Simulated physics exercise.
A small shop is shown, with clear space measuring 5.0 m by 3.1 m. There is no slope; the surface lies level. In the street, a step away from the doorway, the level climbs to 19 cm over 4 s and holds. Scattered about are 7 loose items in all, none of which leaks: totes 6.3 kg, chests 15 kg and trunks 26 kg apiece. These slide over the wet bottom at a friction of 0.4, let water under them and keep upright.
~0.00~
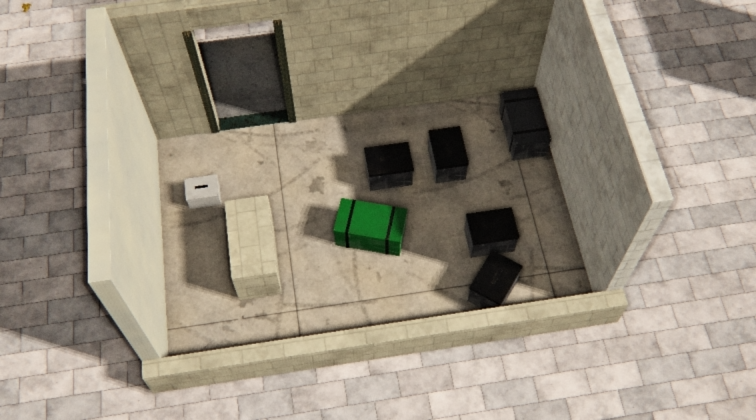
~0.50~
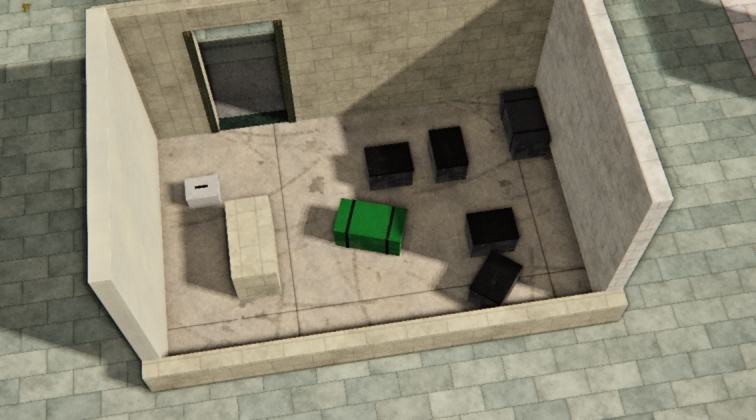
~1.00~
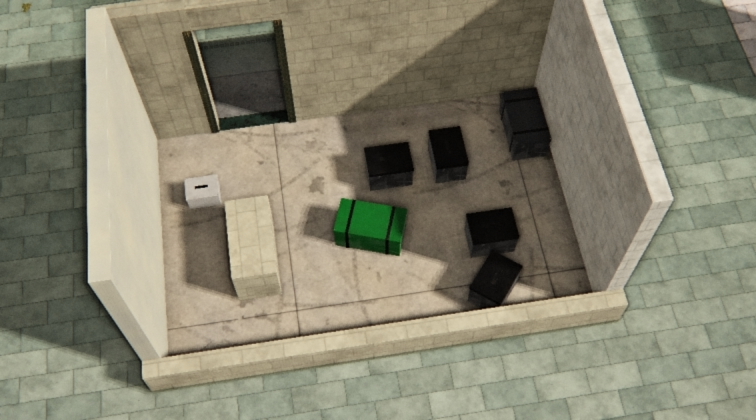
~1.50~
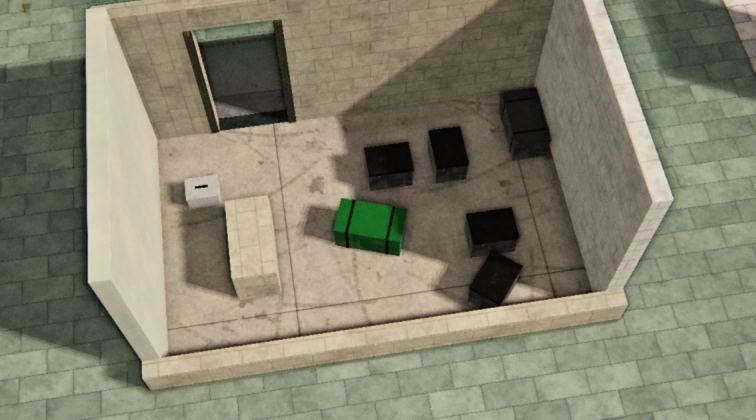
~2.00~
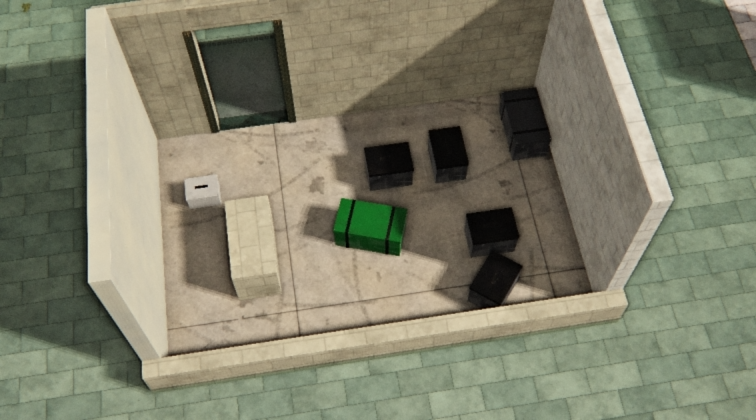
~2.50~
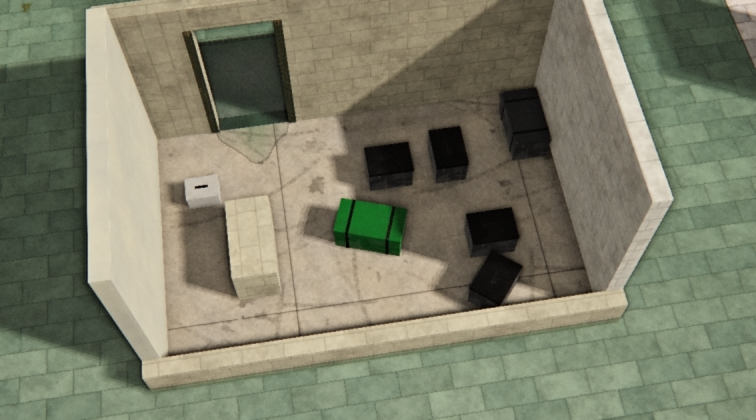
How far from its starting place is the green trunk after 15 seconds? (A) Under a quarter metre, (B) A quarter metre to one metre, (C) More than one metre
C.
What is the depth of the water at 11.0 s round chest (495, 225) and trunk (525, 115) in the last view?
4 and 3 cm.
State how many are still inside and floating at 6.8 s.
Total: 1.
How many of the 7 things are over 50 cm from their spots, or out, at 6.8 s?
By then the count is 1.
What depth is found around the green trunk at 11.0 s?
Roughly 6 cm deep.
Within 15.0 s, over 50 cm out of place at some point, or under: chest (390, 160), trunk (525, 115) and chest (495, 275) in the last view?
The first is lower, the second lower and the third higher.
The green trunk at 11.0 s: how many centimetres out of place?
I'd guess some 30 cm by then.
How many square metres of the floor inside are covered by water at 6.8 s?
Wet area: Approx. 9.5 m2.
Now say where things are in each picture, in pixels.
In the first picture, the green trunk at (370, 220), on the bottom; water covers 0.0 m2; 0 of 7 have shifted.
In the second picture, the green trunk at (370, 220), on the bottom; 0.0 m2 under water; 0 of 7 have shifted.
In the third picture, the green trunk at (370, 220) rests on the ground; water covers 0.0 m2; 0 of 7 have shifted.
In the fourth picture, the green trunk at (370, 220) rests on the ground; water covers 0.0 m2; 0 of 7 have shifted.
In the fifth picture, the green trunk at (370, 220) rests on the ground; water covers 0.0 m2; 0 of 7 have shifted.
In the sixth picture, the green trunk at (370, 220) rests on the ground; 0.3 m2 under water; 0 of 7 have shifted.
After 3.5 s the green trunk is near (370, 220), 0.0 m from its start, aground; 0 afloat.
After 6.8 s the green trunk is near (370, 220), 0.0 m from its start, aground; 1 afloat.
After 11.0 s the green trunk is near (390, 233), 0.3 m from its start, aground; 2 afloat.
After 15.0 s the green trunk is near (503, 269), 1.6 m from its start, afloat; 6 afloat.
